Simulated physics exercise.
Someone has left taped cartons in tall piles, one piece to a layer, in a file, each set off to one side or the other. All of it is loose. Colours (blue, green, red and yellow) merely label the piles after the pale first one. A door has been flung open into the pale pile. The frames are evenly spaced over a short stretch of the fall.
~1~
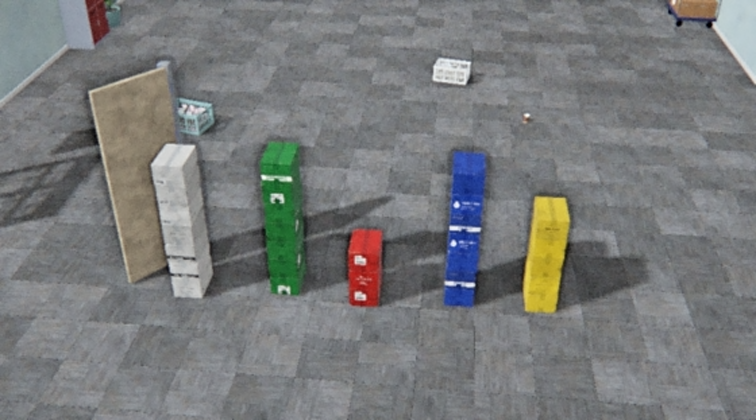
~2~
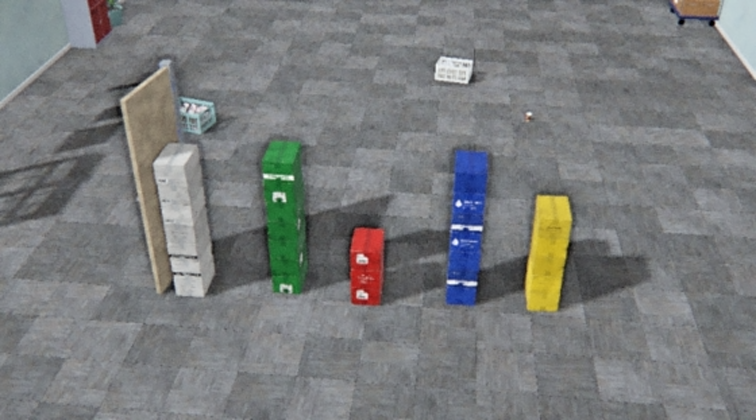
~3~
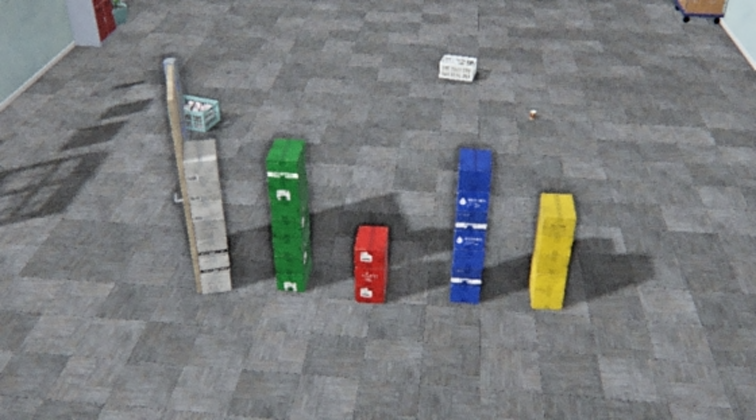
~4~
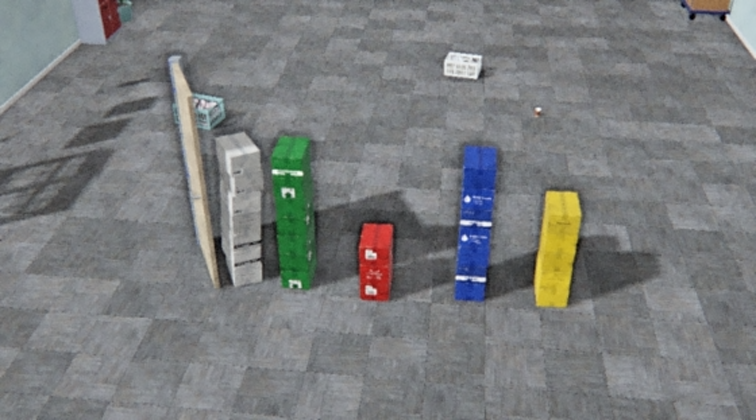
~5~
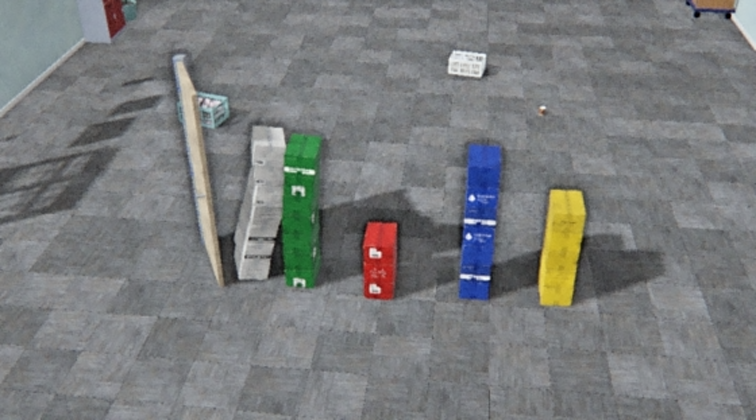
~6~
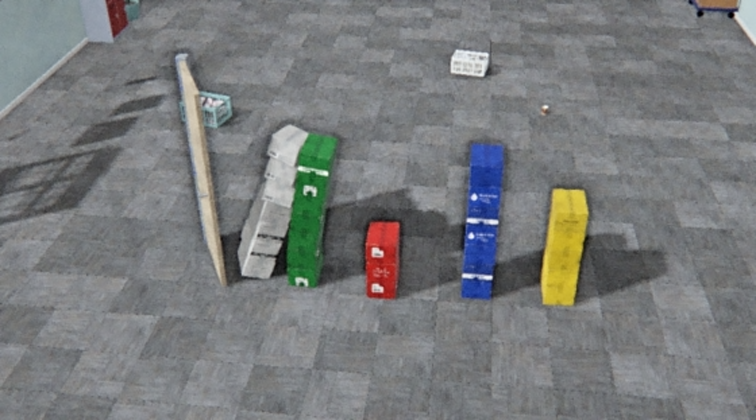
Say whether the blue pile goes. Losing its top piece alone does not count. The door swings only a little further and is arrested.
That pile keeps nearly all its pieces up.
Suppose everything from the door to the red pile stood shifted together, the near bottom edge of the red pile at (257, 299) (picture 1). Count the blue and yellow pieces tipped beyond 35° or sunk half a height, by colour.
Pile by pile, blue 0, yellow 0.
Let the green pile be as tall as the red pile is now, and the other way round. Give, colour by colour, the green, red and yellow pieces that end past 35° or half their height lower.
By colour: Green 0, red 0, yellow 0.
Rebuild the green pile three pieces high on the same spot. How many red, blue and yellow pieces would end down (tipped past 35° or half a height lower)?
Down at the end: Red 0, blue 0, yellow 0.
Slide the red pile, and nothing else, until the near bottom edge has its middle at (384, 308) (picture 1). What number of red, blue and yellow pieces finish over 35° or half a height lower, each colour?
Red 0, blue 0, yellow 0.
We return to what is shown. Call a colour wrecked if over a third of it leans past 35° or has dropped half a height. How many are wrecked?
In all, 1.
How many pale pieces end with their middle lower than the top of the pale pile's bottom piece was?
The count is 6.
Soon after the last picture, 7 of the pale pile down; none of the 7 blue cartons down (0 of 22 in all colours); top blue carton unmoved; top green carton leaning well over, half its height lower.
A little later, 7 of the pale pile down; none of the 7 blue cartons down (6 of 22 in all colours); top blue carton unmoved; top green carton leaning steeply, some six heights lower.
At rest, 7 of the pale pile down; none of the 7 blue cartons down (6 of 22 in all colours); top blue carton shifted a little; top red carton shifted half its height. As the last picture would show them, middles, top blue carton near (488, 166), top red carton near (392, 243).
